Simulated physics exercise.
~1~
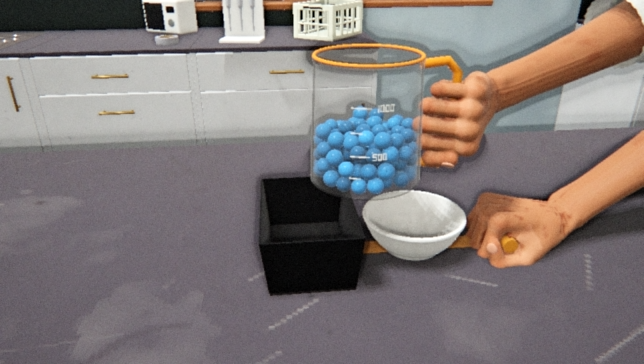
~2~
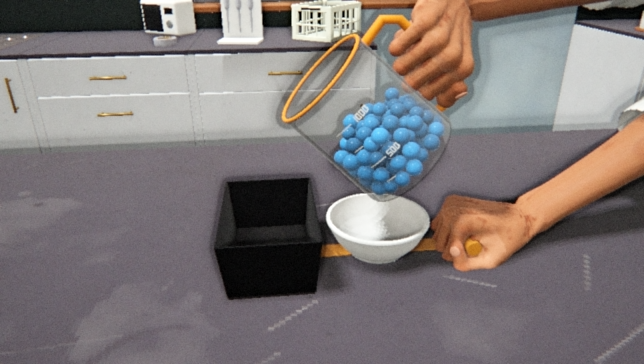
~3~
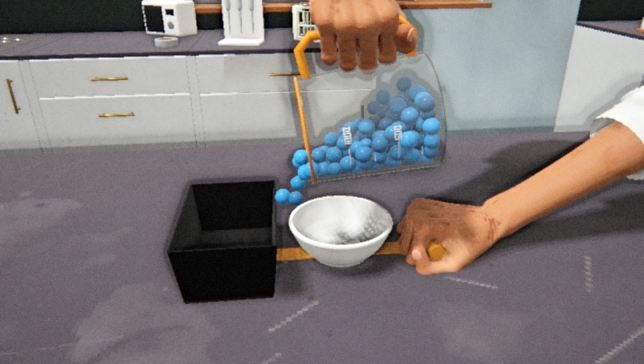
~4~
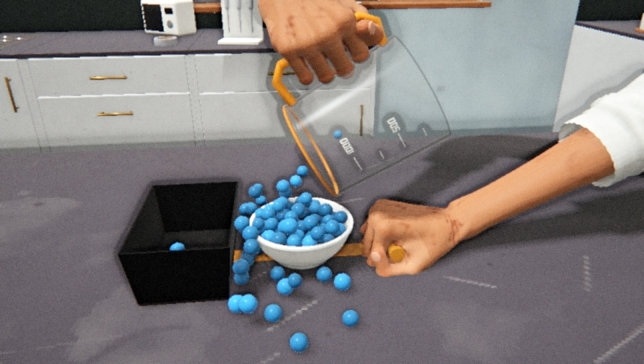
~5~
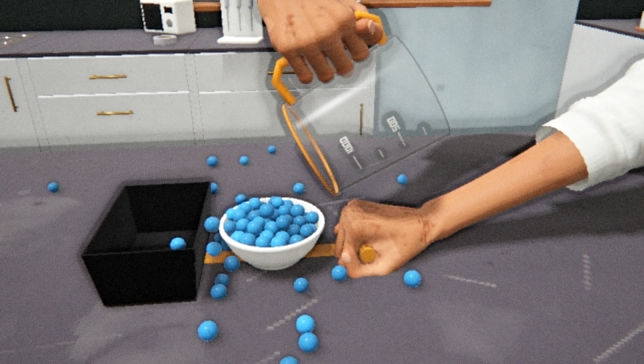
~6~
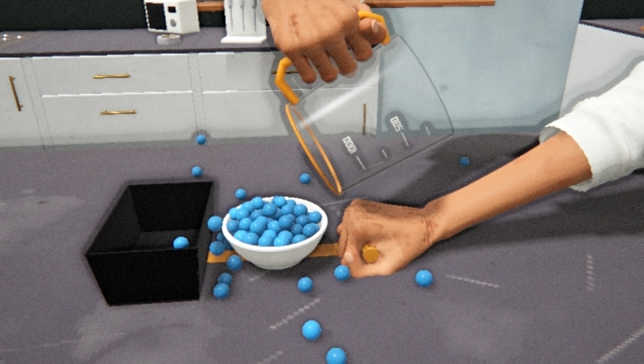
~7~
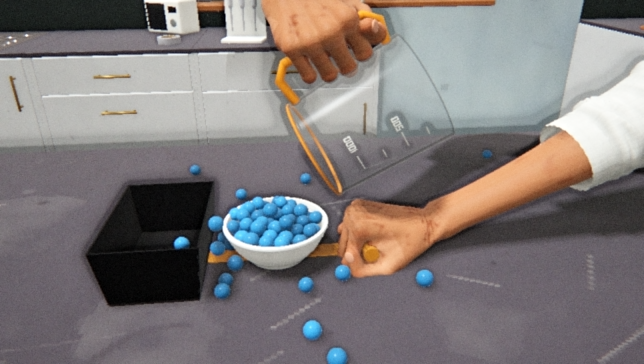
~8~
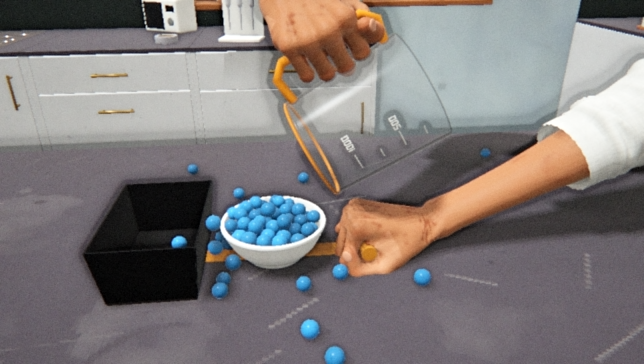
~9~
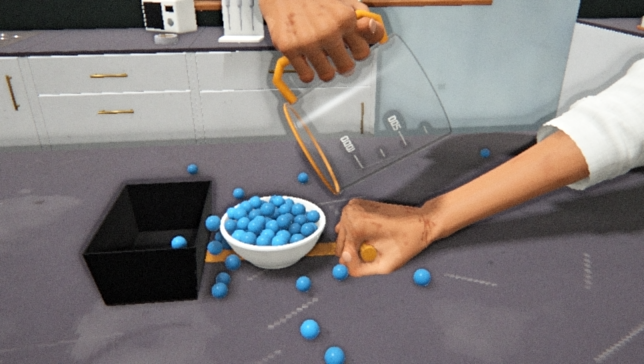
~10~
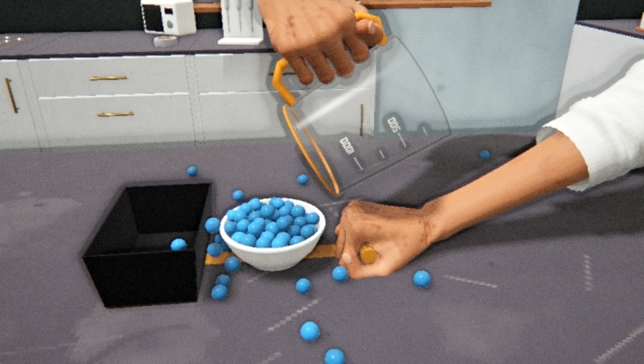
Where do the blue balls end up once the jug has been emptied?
Most of them are heaped in the white bowl, and a good share lie scattered on the table around it. The black tin stays nearly empty.
